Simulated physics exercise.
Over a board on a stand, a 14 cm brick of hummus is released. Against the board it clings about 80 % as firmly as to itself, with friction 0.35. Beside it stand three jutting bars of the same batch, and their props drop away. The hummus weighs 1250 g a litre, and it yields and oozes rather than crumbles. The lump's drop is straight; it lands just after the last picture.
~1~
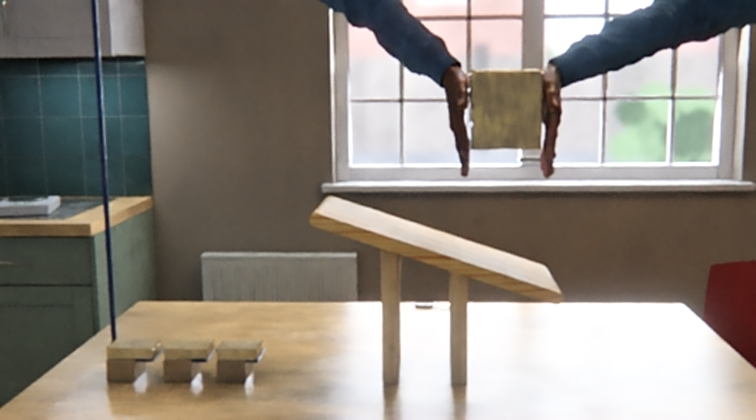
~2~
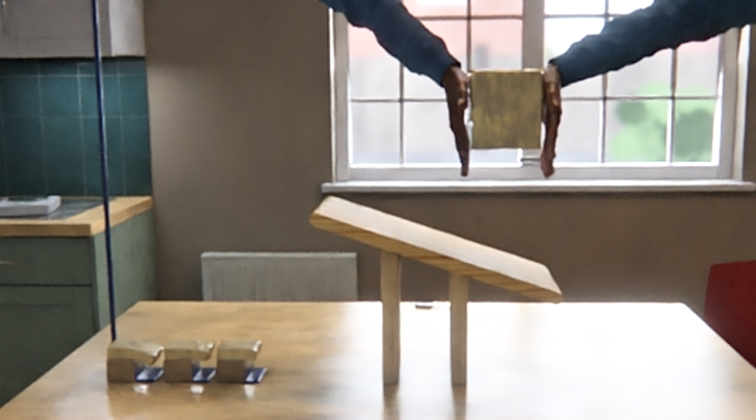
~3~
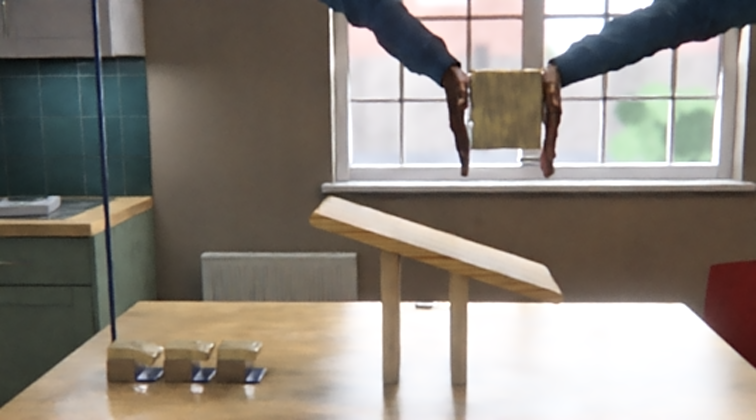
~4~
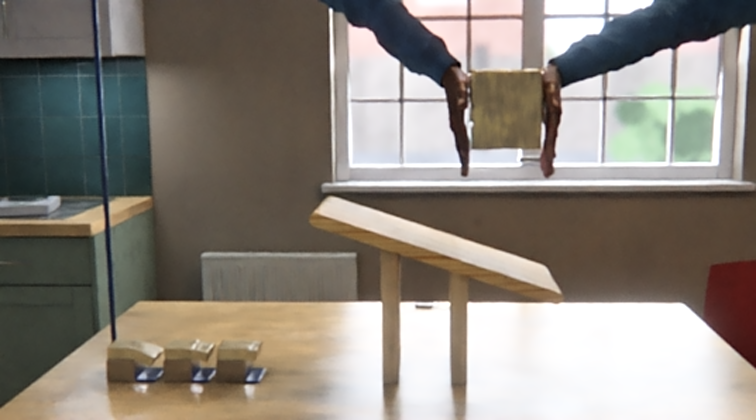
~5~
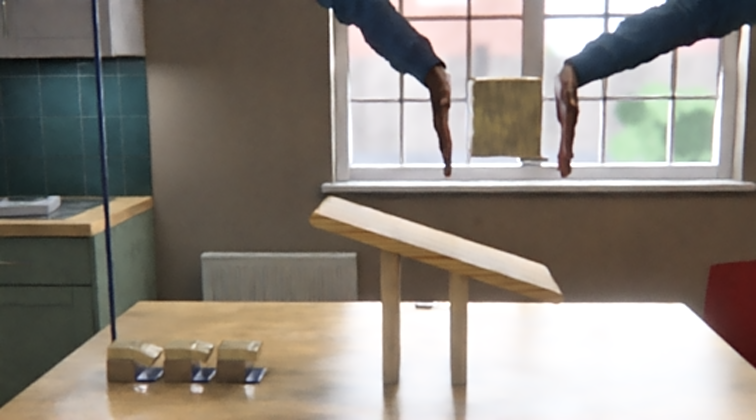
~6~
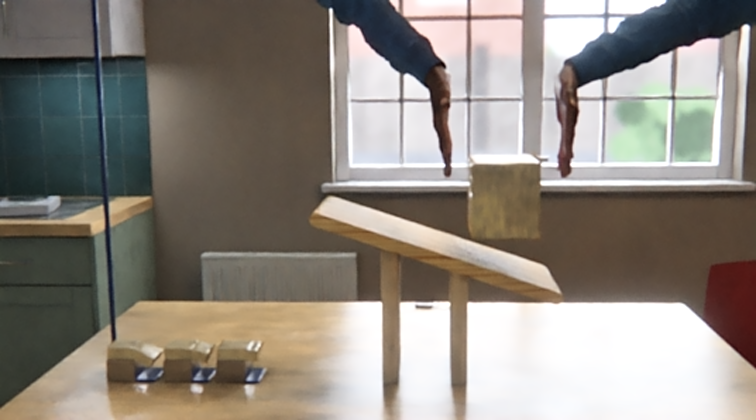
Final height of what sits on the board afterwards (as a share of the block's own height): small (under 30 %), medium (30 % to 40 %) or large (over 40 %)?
Large, I would say.
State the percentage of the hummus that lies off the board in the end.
Some 35 percent lies off the board.
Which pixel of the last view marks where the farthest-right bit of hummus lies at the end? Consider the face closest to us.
Position: Approx. (569, 292).
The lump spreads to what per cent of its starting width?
160 %.
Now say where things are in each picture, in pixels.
In the first frame, top of the hummus at (523, 71); bar tips down by 0, 0, 0 (left to right).
In the second frame, top of the hummus at (523, 71); bar tips down by 1.2 cm, 5 mm, 0 (left to right).
In the third frame, top of the hummus at (523, 71); bar tips down by 1.4 cm, 5 mm, 2 mm (left to right).
In the fourth frame, top of the hummus at (523, 71); bar tips down by 1.5 cm, 6 mm, 2 mm (left to right).
In the fifth frame, top of the hummus at (523, 79); bar tips down by 1.6 cm, 6 mm, 3 mm (left to right).
In the sixth frame, top of the hummus at (521, 162); bar tips down by 1.7 cm, 7 mm, 3 mm (left to right).
Then, 0.11 s after the last picture, it stands 52 % of its first height and none has gone off the board.
Then, 0.25 s after the last picture, it stands 50 % of its first height and none has gone off the board.
Then, 0.38 s after the last picture, it stands 50 % of its first height and 35 % has gone off the board.
Then, 0.51 s after the last picture, it stands 50 % of its first height and 37 % has gone off the board.
Then, 0.87 s after the last picture, at the end, it stands 50 % of its first height and 37 % has gone off the board.
